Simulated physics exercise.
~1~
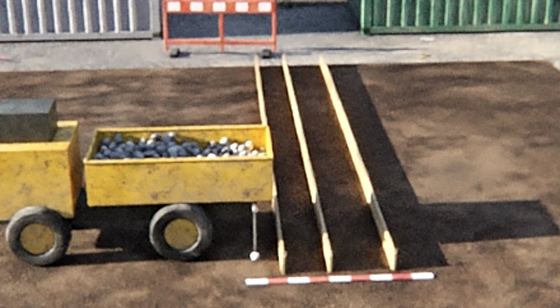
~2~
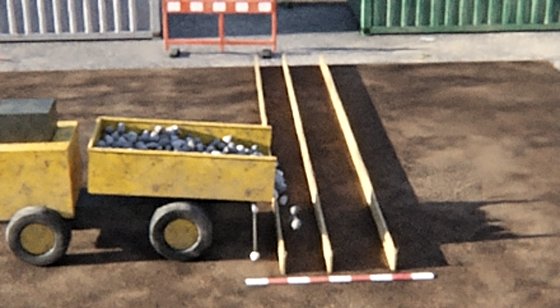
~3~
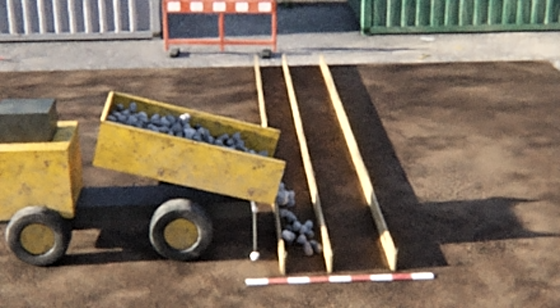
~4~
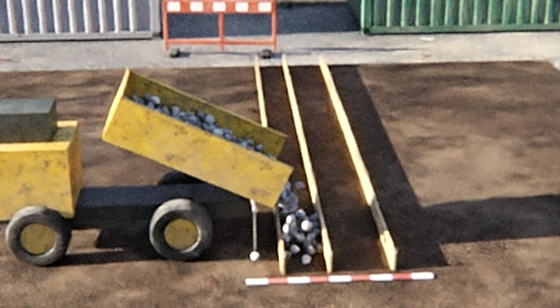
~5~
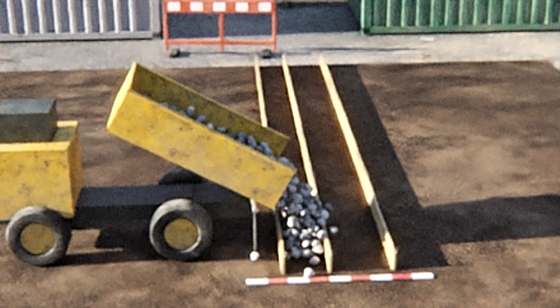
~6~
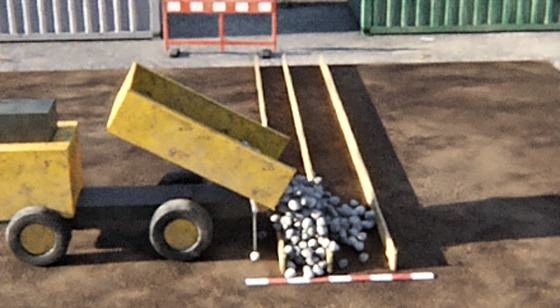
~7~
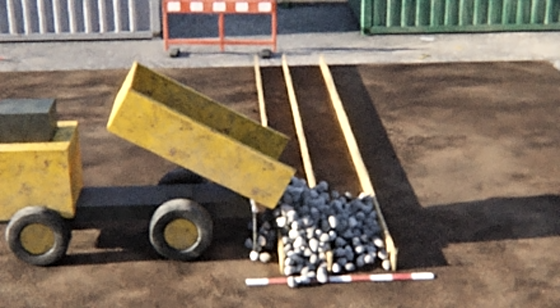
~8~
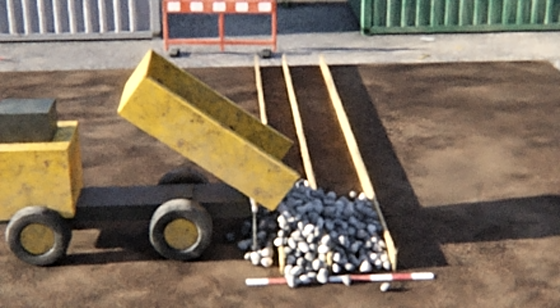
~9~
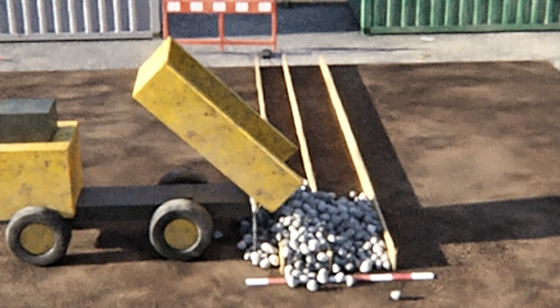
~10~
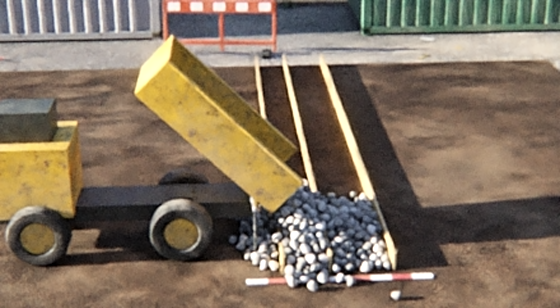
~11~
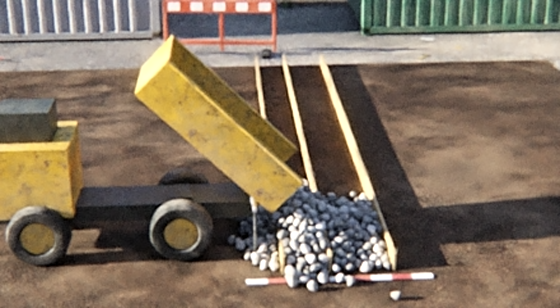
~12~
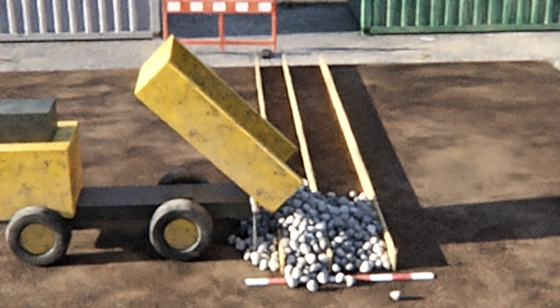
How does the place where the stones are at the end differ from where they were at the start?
At the start the stones were up in the yellow bed, but by the end they lay lower and farther right, heaped on the ground around the planks.
The yellow tipping bed rose at its left end and poured grey stones between the nearest planks, then over into the next gap. It paused, tilted more steeply, and stayed raised beside a heap of stones, some lying outside the planks.
